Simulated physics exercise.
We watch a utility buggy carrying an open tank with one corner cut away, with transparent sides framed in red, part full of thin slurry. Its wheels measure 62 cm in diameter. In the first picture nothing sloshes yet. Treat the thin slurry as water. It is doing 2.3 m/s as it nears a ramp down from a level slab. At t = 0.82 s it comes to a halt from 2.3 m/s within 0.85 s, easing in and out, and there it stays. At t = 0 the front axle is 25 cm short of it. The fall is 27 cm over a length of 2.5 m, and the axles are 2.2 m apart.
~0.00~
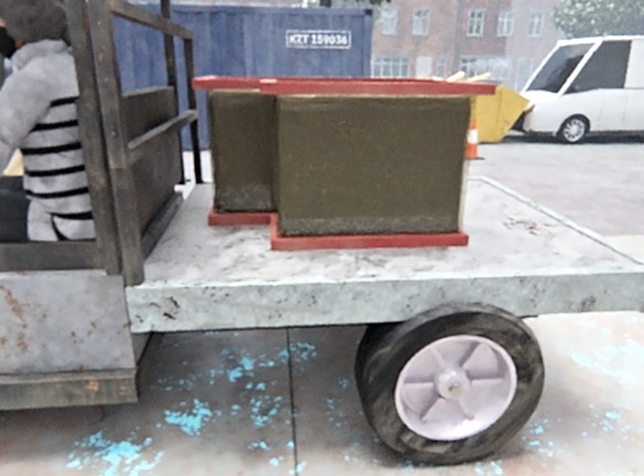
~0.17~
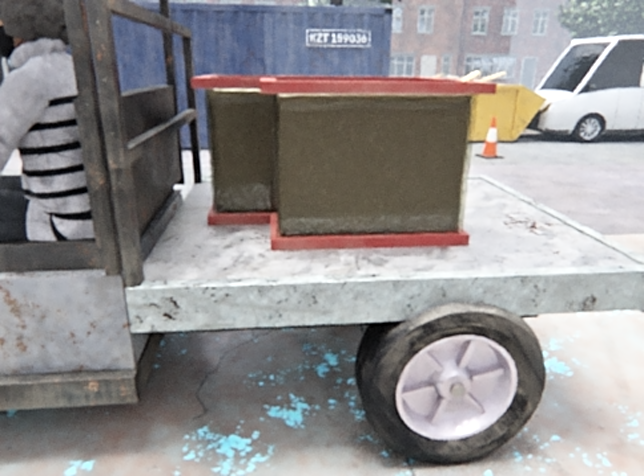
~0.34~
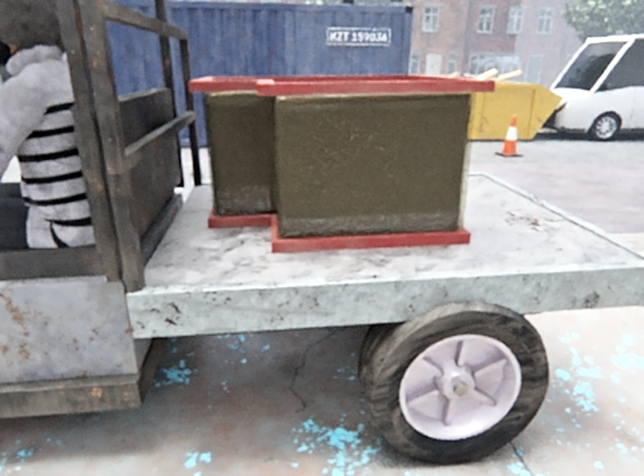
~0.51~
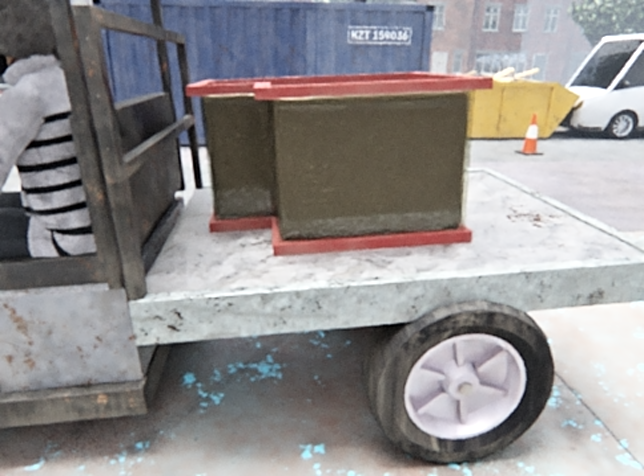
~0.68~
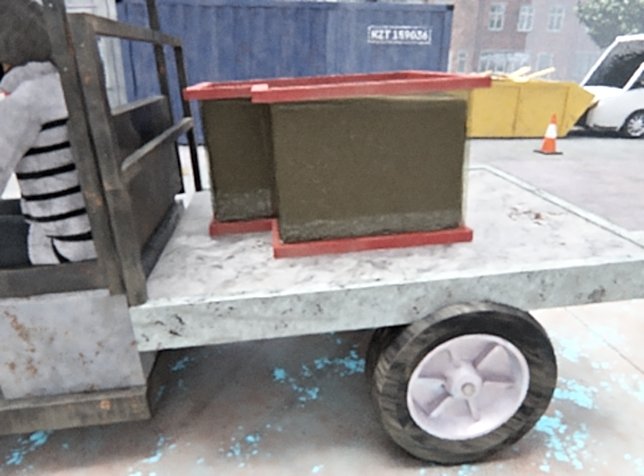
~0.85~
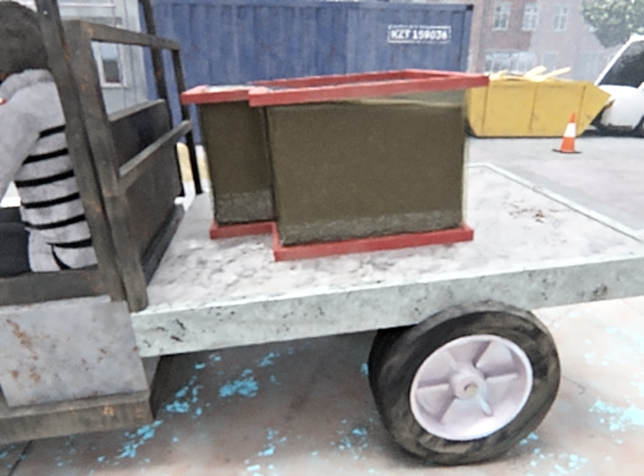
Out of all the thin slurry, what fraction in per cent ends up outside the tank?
About 24 per cent.
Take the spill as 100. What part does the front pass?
Some 90 per cent of it.
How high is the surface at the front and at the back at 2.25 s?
About 30 cm in front and 40 cm behind.
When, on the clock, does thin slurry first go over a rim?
Around 1.4 s.
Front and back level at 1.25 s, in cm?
About 64 cm in front and 28 cm behind.
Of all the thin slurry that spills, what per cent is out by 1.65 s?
About 60 per cent.
By 1.25 s front 64 cm, middle 46 cm, back 27 cm above the floor; no loss so far.
By 1.65 s front 64 cm, middle 38 cm, back 21 cm above the floor; the loss stands at 14 per cent, over the front.
By 2.25 s front 29 cm, middle 38 cm, back 41 cm above the floor; the loss stands at 22 per cent, over the front.
By 4.66 s the loss stands at 24 per cent, over the front, 68 of 288 litres.
